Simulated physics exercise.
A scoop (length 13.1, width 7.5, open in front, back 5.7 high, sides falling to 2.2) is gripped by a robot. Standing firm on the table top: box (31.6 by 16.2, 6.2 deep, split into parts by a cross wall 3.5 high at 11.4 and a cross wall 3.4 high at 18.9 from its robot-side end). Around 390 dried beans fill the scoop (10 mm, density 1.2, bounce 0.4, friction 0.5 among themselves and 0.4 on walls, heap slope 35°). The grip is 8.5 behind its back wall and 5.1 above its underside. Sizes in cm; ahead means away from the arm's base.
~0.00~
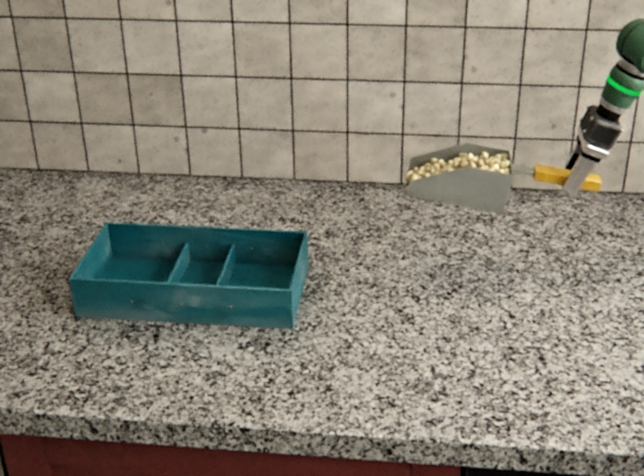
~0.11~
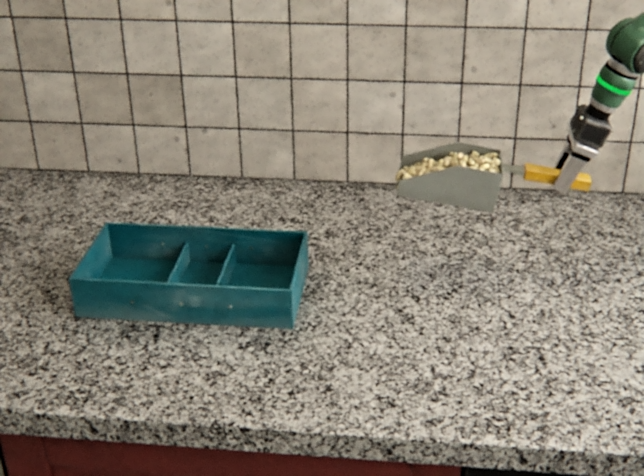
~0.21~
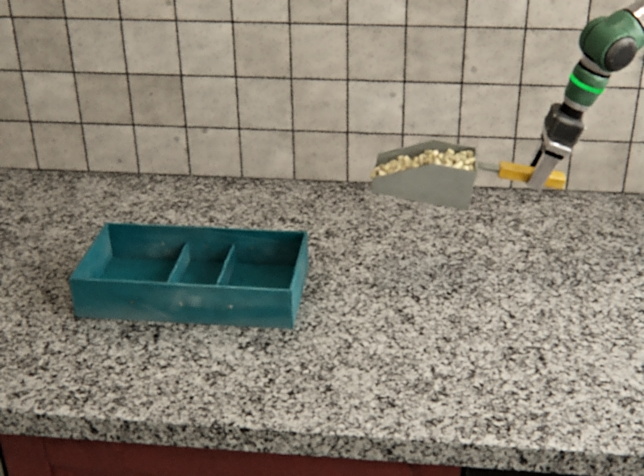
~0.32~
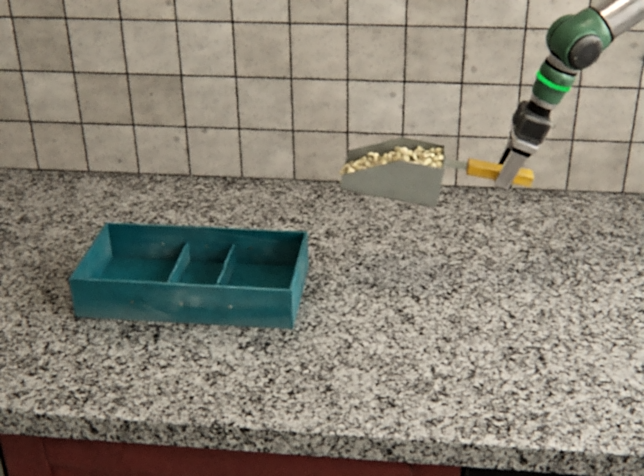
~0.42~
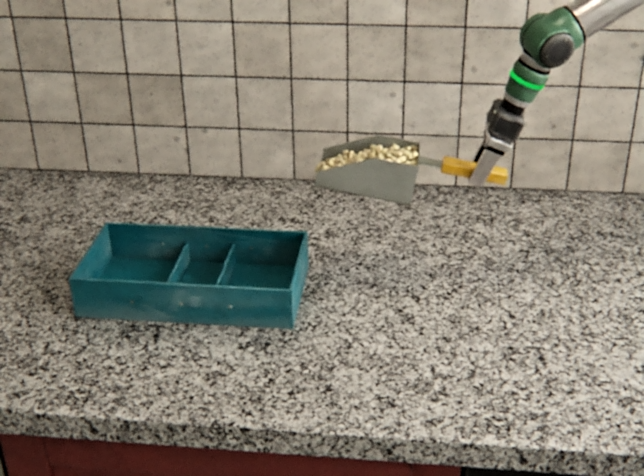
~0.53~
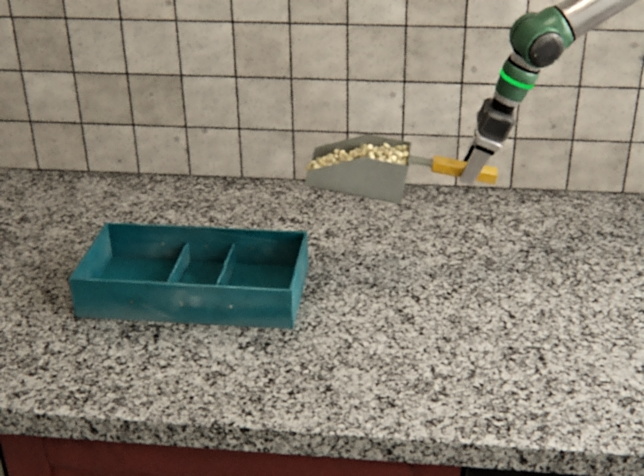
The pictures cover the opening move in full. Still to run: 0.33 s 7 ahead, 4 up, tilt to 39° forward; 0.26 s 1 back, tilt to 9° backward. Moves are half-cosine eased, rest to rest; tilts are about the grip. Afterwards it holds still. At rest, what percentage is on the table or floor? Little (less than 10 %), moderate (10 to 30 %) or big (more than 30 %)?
A moderate share, 10 to 30 %, ends on the table or floor.
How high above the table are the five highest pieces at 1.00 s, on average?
Roughly 22 cm.
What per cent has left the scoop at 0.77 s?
Near 5 per cent so far.
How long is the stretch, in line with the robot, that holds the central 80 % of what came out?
Some 32 cm.
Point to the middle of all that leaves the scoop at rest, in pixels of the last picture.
At about (231, 287).
After 0.77 s, tilted 30° forward, highest piece 21 above the table; 376 on the scoop, 4 in the robot-side part, 11 in flight or on a rim.
After 1.00 s, tilted 12° forward, highest piece 22 above the table; 199 on the scoop, 83 in the robot-side part, 64 on the table or floor, 45 in flight or on a rim.
After 1.32 s, tilted 9° backward, highest piece 26 above the table; 111 on the scoop, 88 in the robot-side part, 65 on the table or floor, 59 in the middle part, 59 in the far-side part, 9 in flight or on a rim.
After 2.37 s, tilted 9° backward, highest piece 26 above the table; 111 on the scoop, 87 in the robot-side part, 66 on the table or floor, 65 in the far-side part, 62 in the middle part.
At rest, 111 on the scoop, 87 in the robot-side part, 66 on the table or floor, 65 in the far-side part, 62 in the middle part. That is 17 % on the table or floor.
